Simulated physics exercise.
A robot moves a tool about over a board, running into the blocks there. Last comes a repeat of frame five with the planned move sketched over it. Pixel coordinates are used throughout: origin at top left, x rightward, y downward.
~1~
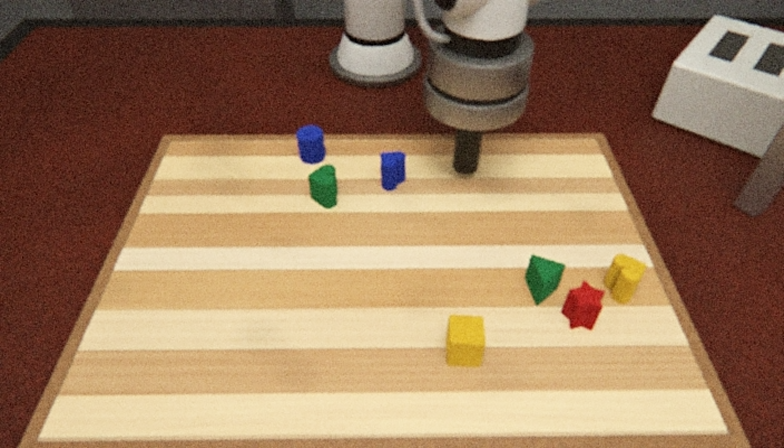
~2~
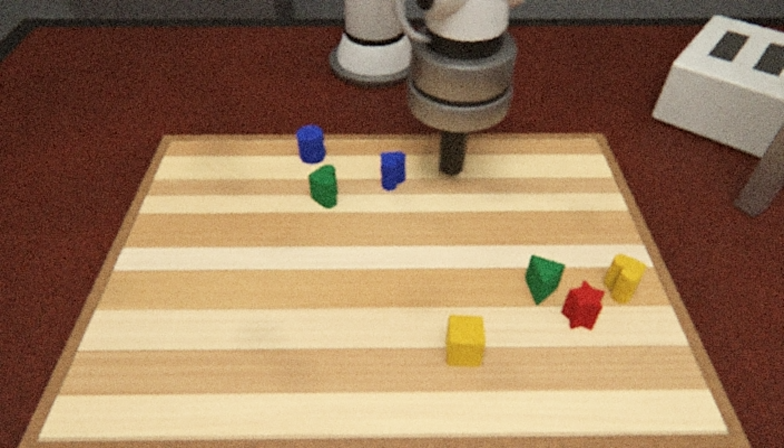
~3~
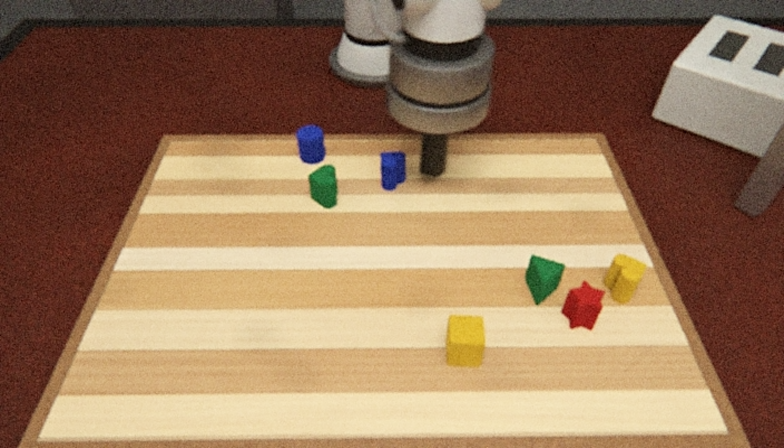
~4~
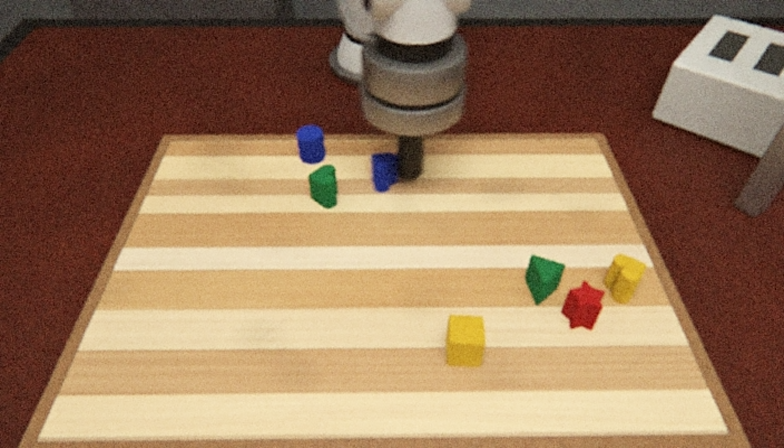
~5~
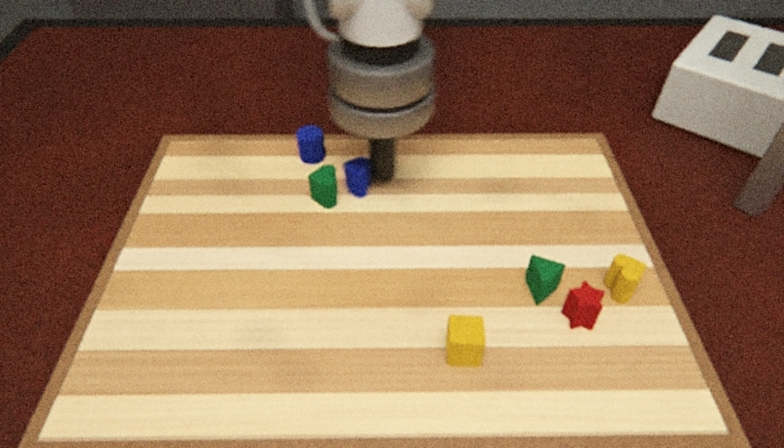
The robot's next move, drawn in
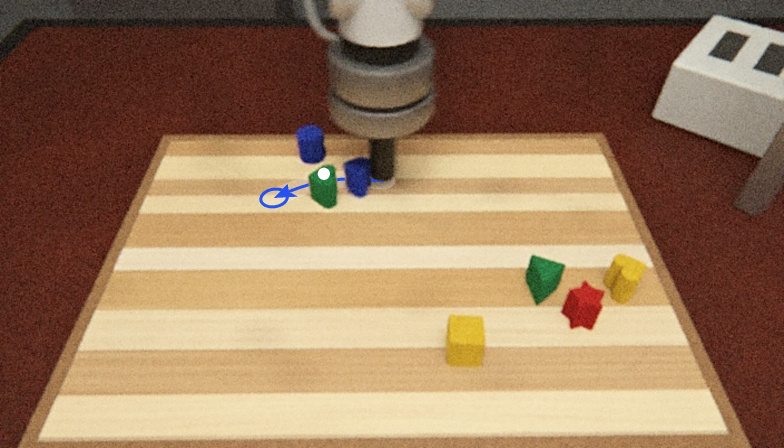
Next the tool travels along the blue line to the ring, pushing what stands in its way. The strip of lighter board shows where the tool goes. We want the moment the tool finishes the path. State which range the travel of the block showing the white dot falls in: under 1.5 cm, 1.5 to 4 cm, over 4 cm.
Result: 1.5-4 cm.
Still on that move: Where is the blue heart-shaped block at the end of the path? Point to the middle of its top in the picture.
(327, 171)
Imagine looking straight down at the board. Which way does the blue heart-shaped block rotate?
Top view: Counterclockwise.
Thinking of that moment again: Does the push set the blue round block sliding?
That would be a no.
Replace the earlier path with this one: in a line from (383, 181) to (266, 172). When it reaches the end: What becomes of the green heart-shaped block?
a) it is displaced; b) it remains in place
Choice a: It is displaced.
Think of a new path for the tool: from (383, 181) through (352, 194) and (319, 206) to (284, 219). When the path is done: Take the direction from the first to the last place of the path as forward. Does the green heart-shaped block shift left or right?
It is displaced to the right.
The drawn path runs from (383, 181) by way of (346, 179) and (309, 185) to (274, 198); the dot is on the green heart-shaped block.
The first path, step by step. One third of the way, tool (345, 172); green heart-shaped block (314, 179); blue heart-shaped block (336, 169), turned 85° anticlockwise.
Two thirds of the way, tool (308, 177); green heart-shaped block (307, 187); blue heart-shaped block (327, 171).
At the end, tool (273, 190); blue round block not moved; green heart-shaped block (307, 187); blue heart-shaped block (327, 171), turned 130° anticlockwise.
